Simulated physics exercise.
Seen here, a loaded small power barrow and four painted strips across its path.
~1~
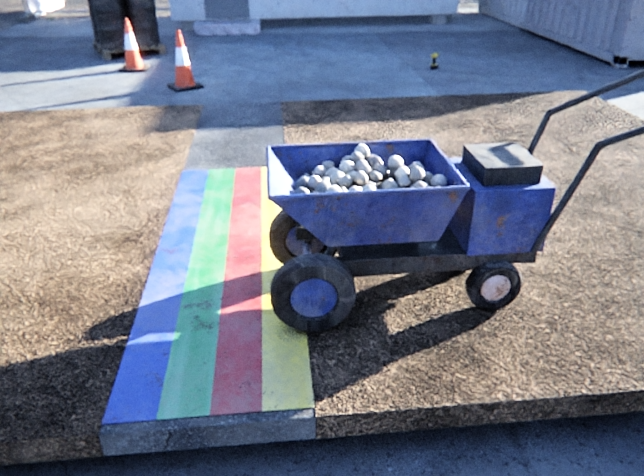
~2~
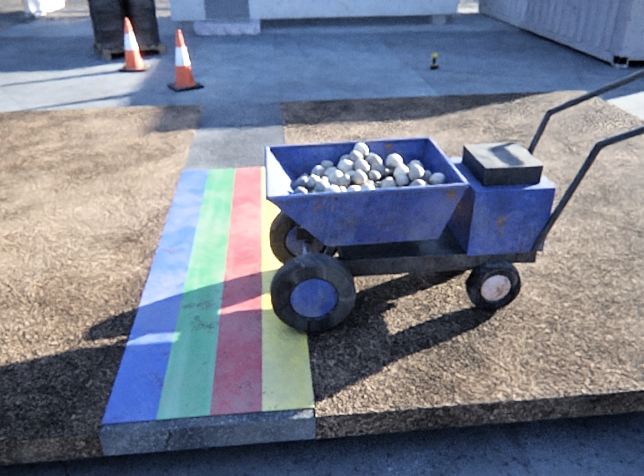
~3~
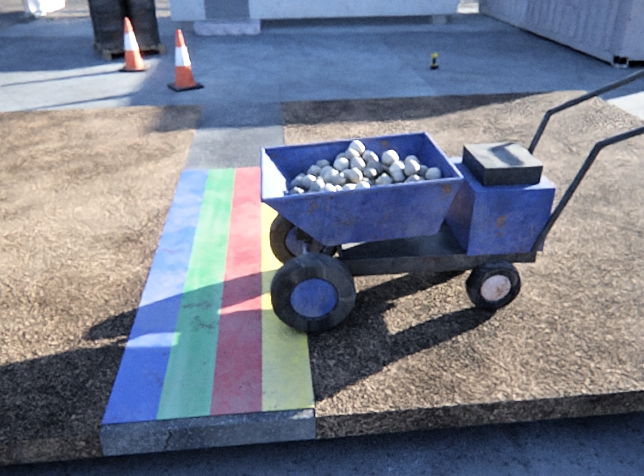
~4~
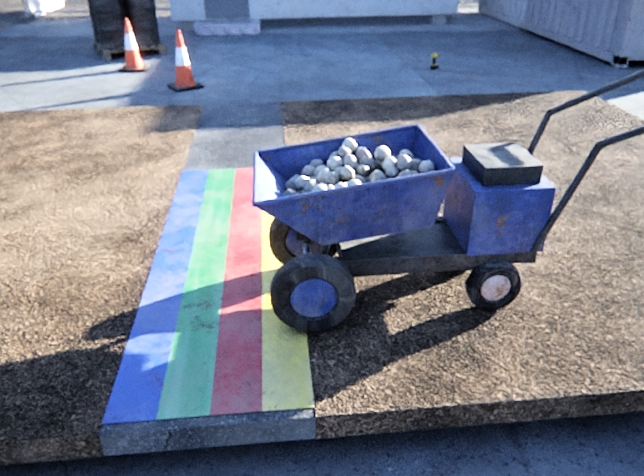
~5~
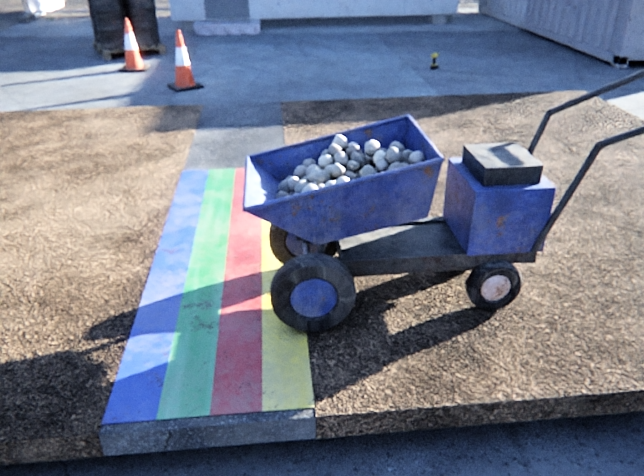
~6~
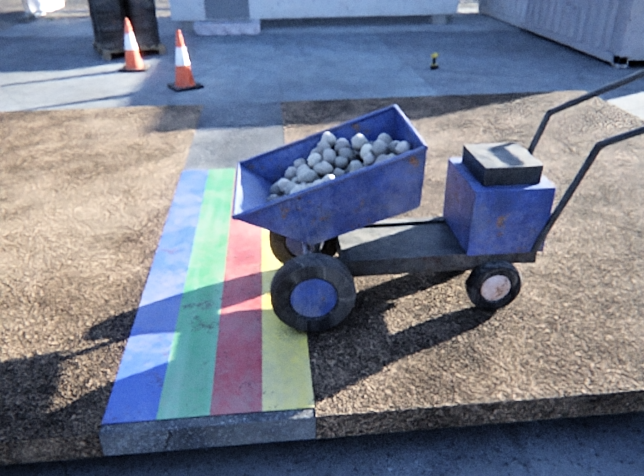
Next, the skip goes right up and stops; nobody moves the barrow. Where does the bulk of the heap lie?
The blue one gets the largest share.
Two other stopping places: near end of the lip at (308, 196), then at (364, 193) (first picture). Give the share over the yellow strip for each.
The first gives 0 %, the second 10 %.
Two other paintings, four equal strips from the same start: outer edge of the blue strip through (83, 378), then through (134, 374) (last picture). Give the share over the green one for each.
Near 40 % and 10 %.
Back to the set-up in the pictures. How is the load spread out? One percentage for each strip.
Yellow strip near 0; red strip near 0; green strip near 20; blue strip near 35.
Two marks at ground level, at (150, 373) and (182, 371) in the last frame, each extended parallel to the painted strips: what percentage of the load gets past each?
In turn 50 and 70 in a hundred.
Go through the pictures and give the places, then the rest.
Lip of the skip near (270, 198), level; top of the load near (375, 177), river pebbles; yellow strip near (286, 358); red strip near (239, 362); green strip near (191, 365); blue strip near (143, 369), in the first picture.
Lip of the skip near (268, 199), level; top of the load near (374, 176), in the second picture.
Lip of the skip near (263, 201), tipped barely; top of the load near (370, 174), in the third picture.
Lip of the skip near (255, 204), tipped a little; top of the load near (363, 170), in the fourth picture.
Lip of the skip near (245, 210), tipped a little; top of the load near (382, 167), in the fifth picture.
Lip of the skip near (234, 217), tipped clearly; top of the load near (381, 163); yellow strip near (286, 358); red strip near (239, 362); green strip near (191, 365); blue strip near (143, 369), in the sixth picture.
Shortly afterwards, skip tipped steeply; the whole lot in the skip.
Next, skip tipped right over; the bulk in the skip; a little over the green strip; near a quarter over the blue strip; only a few off the paint.
Some moments later, skip tipped right over; near a quarter in the skip; near a quarter over the green strip; near a third over the blue strip; near a quarter off the paint.
In the end, skip tipped right over; near a quarter in the skip; none at all over the yellow strip; only a few over the red strip; near a quarter over the green strip; near a third over the blue strip; near a quarter off the paint.
